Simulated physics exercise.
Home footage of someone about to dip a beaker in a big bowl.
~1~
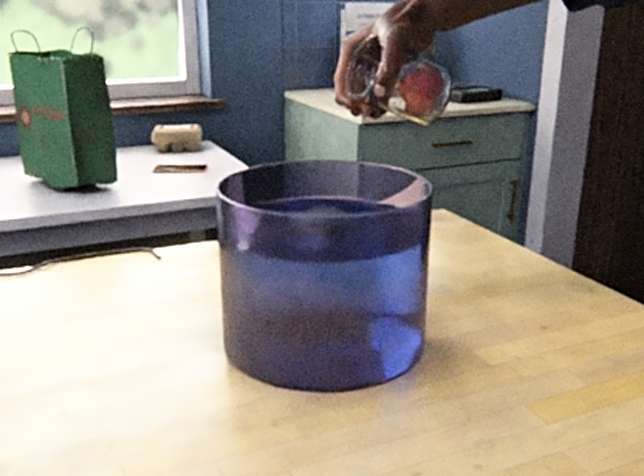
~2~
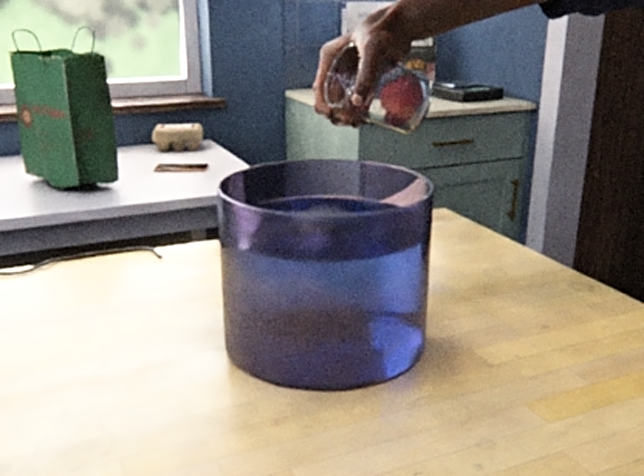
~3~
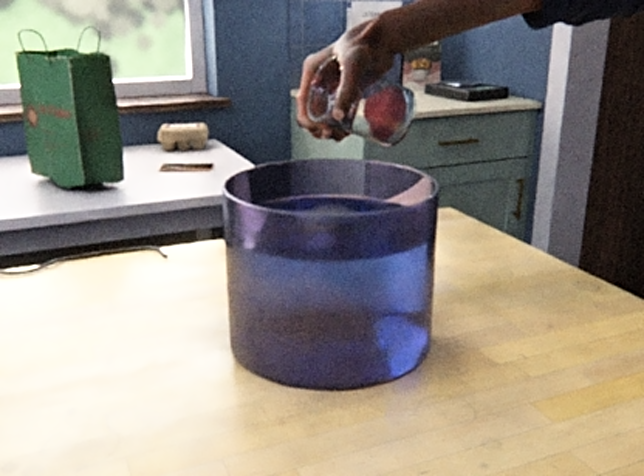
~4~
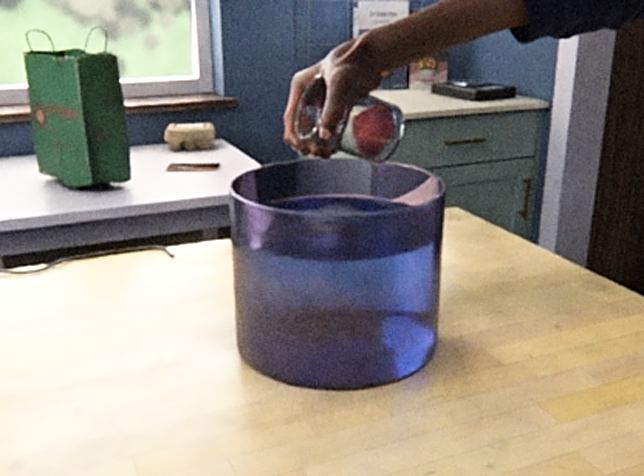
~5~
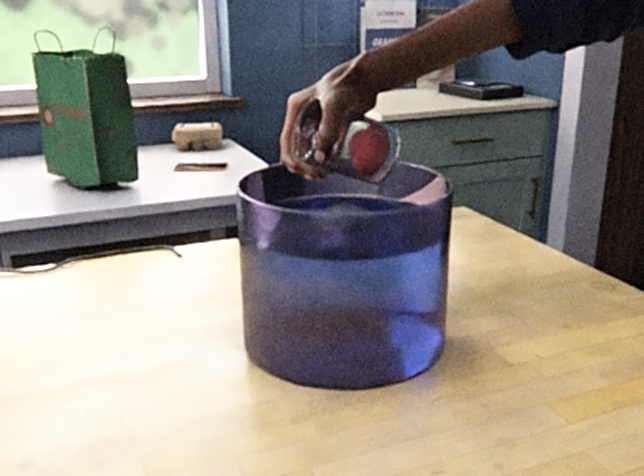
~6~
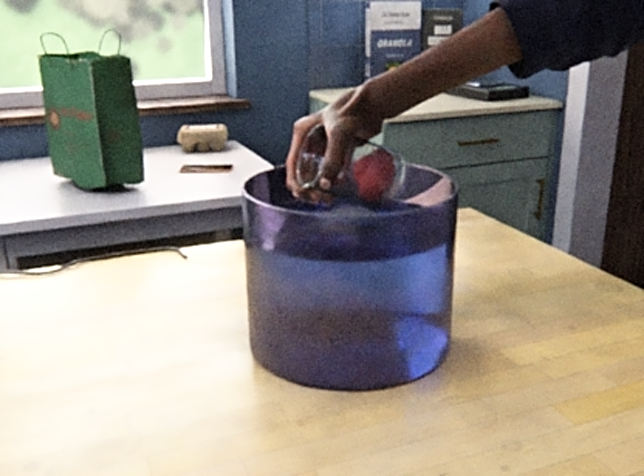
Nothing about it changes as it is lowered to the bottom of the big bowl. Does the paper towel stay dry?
No.
Shortly, the beaker enters the water.
Then, water pours in as the air escapes.
At the finish, the beaker is under, flooded, and the paper towel is wet.
